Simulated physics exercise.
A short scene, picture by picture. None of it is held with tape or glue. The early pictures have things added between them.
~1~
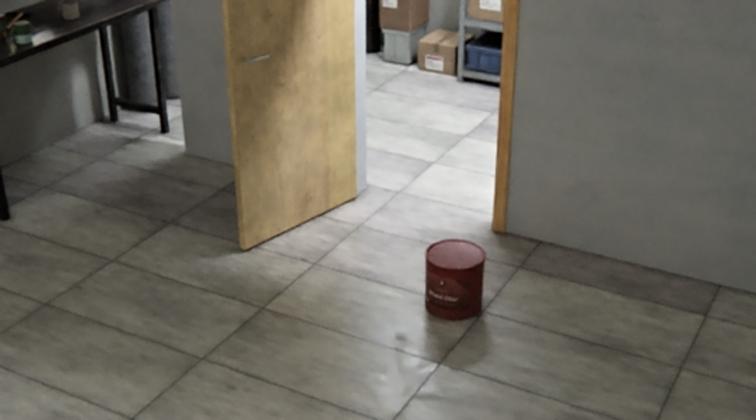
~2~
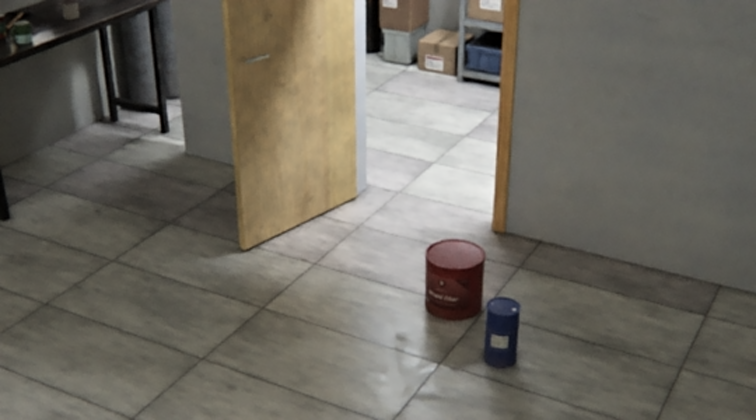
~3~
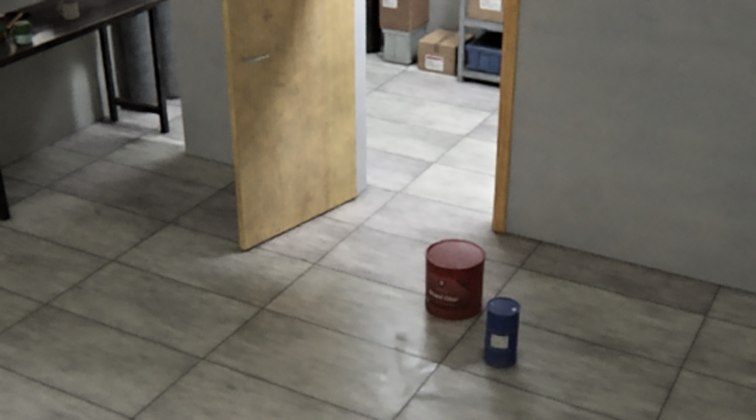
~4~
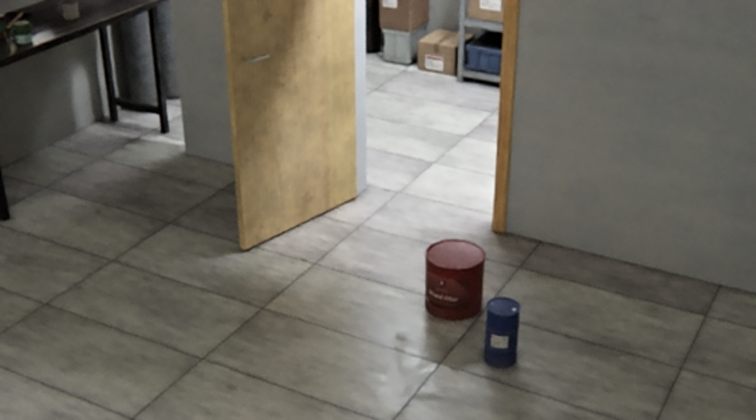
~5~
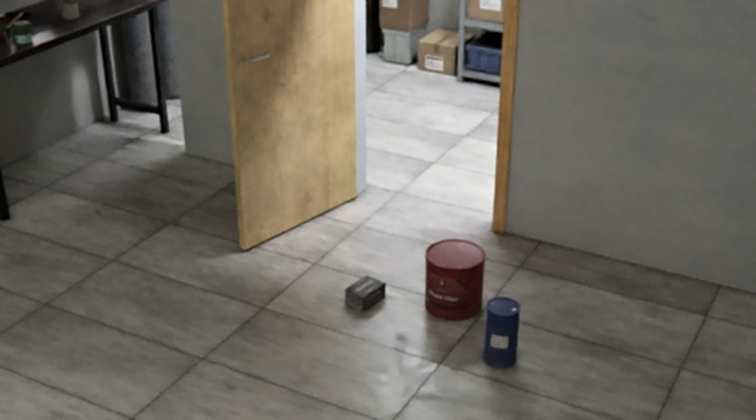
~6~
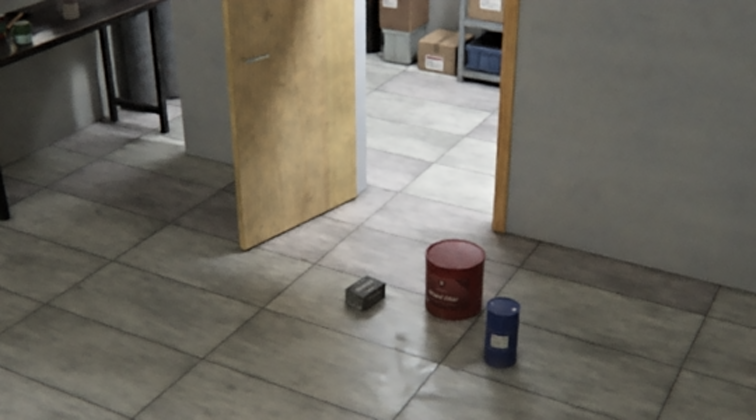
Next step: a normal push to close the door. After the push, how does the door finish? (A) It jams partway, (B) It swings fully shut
(B) It swings fully shut.
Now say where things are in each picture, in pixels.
The first frame shows door wide open and still; red pail (454, 280).
The second frame shows door wide open and still; red pail (454, 280); blue canister (502, 333).
The third frame shows door wide open and still; red pail (454, 280); blue canister (502, 333).
The fourth frame shows door wide open and still; red pail (454, 280); blue canister (502, 333).
The fifth frame shows door wide open and still; red pail (454, 280); blue canister (502, 333).
The sixth frame shows door wide open and still; grey box (365, 293); red pail (454, 280).
Then, 0.70 s past the last view, door 79° open.
Then, 1.10 s past the last view, door 47° open.
Then, 1.40 s past the last view, door 19° open.
Finally, door 0° open; all 3 still in place. Final places as the last picture's camera would see them, grey box near (365, 293).
